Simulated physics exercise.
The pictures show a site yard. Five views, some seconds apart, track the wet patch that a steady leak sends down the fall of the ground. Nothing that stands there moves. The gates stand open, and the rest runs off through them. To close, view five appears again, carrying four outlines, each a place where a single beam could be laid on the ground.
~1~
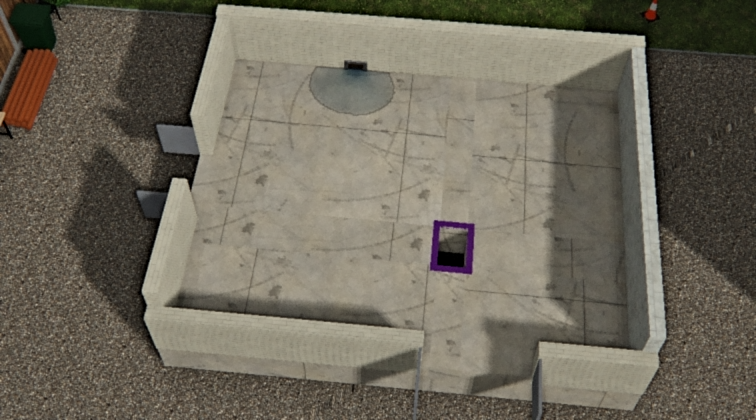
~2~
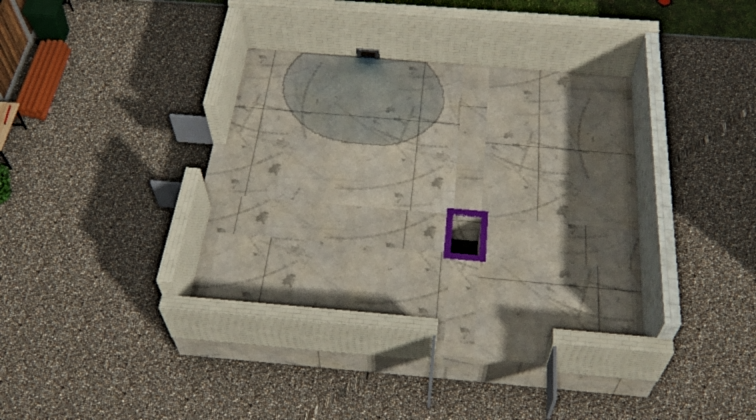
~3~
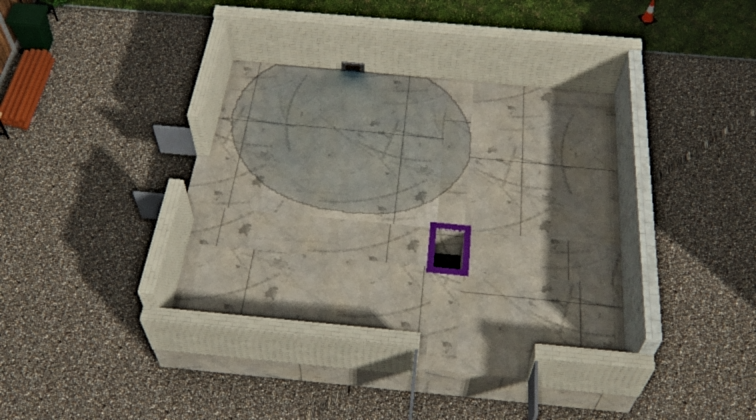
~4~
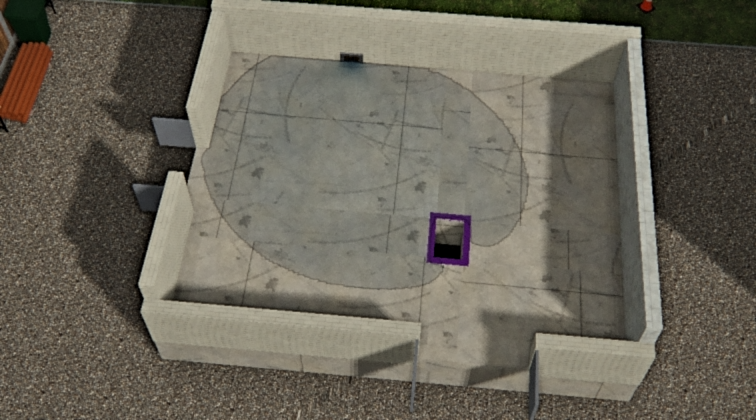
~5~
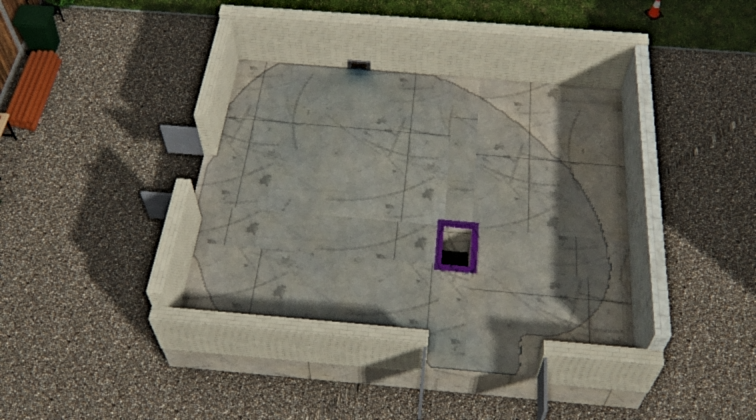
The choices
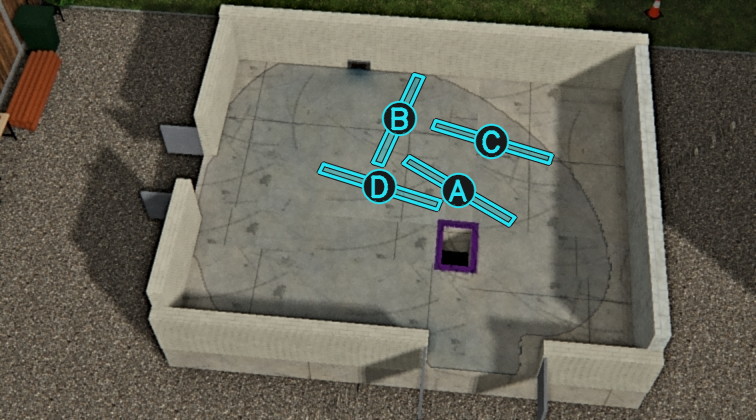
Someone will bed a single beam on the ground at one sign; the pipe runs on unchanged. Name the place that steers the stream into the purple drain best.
C works best here.
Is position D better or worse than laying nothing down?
Position D is worse.
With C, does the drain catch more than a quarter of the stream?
No.
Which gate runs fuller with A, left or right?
More leaves on the right.
In cyan, A from (406, 160) to (511, 221); B from (377, 164) to (418, 75); C from (434, 124) to (550, 159); D from (321, 168) to (438, 205).
With A, about 13 % of the stream goes into the purple drain, about 86 % out by the gates.
With B, about 13 % of the stream goes into the purple drain, about 88 % out by the gates.
With C, about 19 % of the stream goes into the purple drain, about 79 % out by the gates.
With D, about 10 % of the stream goes into the purple drain, about 89 % out by the gates.
